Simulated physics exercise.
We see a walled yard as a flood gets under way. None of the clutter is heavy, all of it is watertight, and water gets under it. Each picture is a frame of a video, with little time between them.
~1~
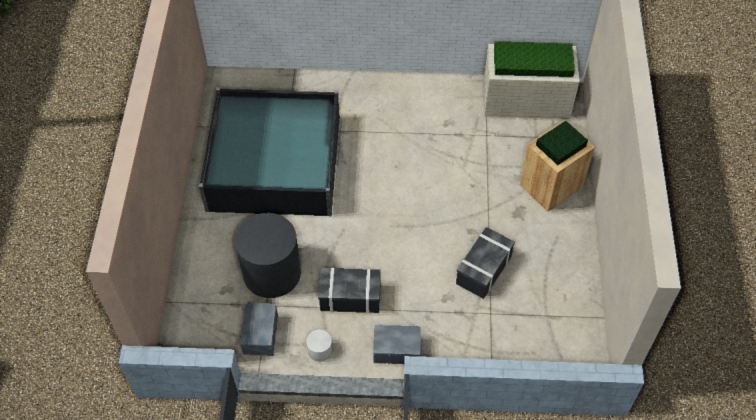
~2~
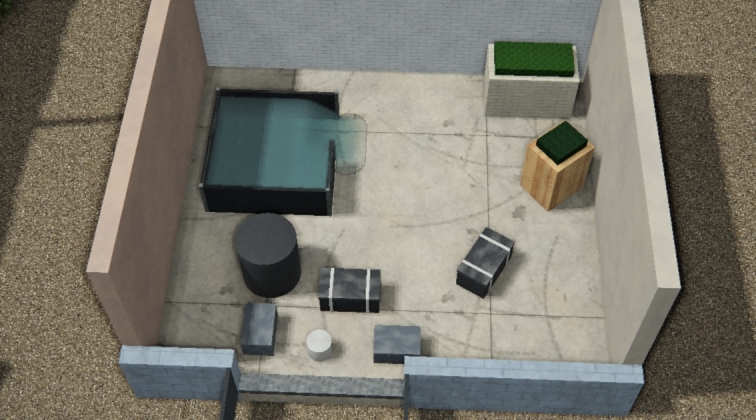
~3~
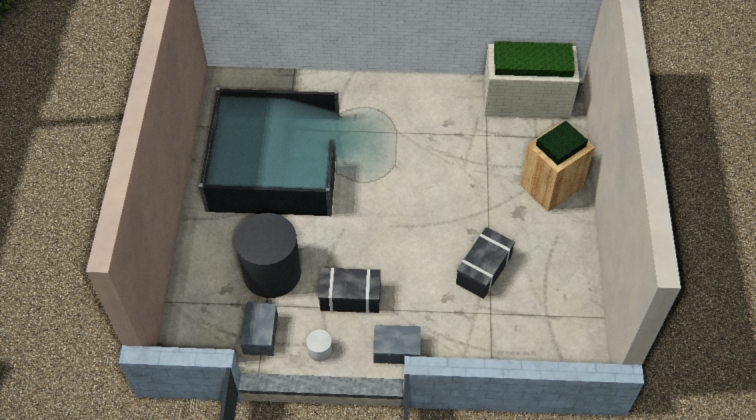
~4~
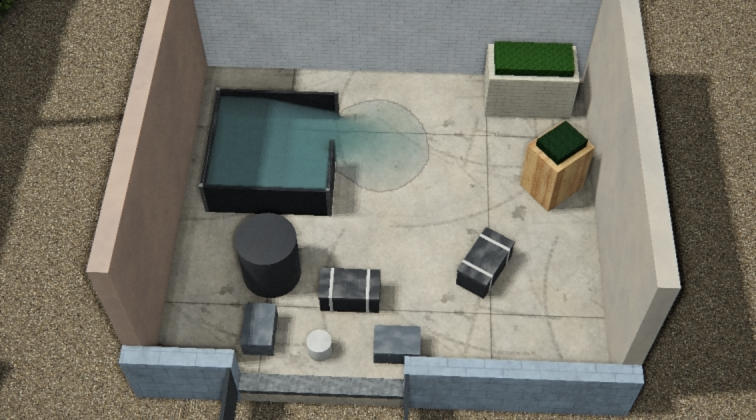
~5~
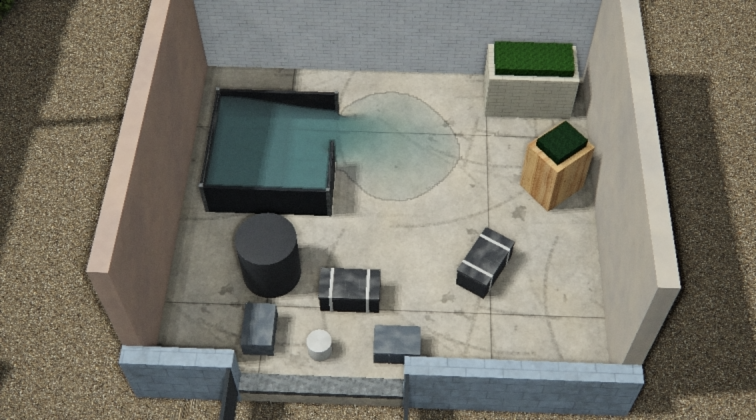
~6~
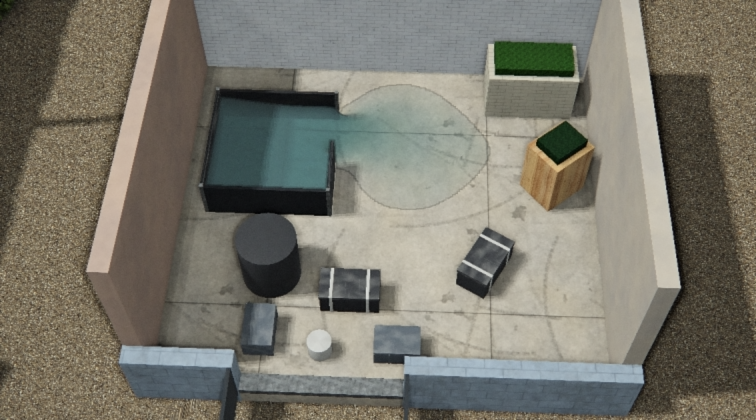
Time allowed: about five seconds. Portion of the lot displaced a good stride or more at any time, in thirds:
It stays in the bottom third.
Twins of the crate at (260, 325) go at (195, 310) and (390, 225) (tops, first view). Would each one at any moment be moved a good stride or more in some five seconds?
Copy 1: Stayed below the mark. Copy 2: Stayed below the mark.
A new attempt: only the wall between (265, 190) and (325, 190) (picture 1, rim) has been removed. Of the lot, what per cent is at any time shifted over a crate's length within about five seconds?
It comes out at roughly 40 per cent.
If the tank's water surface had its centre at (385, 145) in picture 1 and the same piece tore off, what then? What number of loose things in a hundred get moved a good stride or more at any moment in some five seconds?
Around 0 in a hundred.
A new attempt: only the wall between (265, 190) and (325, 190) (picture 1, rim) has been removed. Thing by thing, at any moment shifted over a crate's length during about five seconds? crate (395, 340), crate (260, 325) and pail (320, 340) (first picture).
Order as asked: Not sent that far; not sent that far; sent that far.
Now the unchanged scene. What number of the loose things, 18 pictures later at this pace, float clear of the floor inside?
It adds up to 0.
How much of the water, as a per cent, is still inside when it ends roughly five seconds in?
Roughly 100 percent.
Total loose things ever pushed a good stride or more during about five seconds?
Count: 0.
A moment on, 0 of 5 are well off their spots; 0 afloat.
Next, 0 of 5 are well off their spots; 0 afloat.
Later, 0 of 5 are well off their spots; 0 afloat.
In the end, 0 of 5 are well off their spots, and 0 have been at some point; 0 afloat.
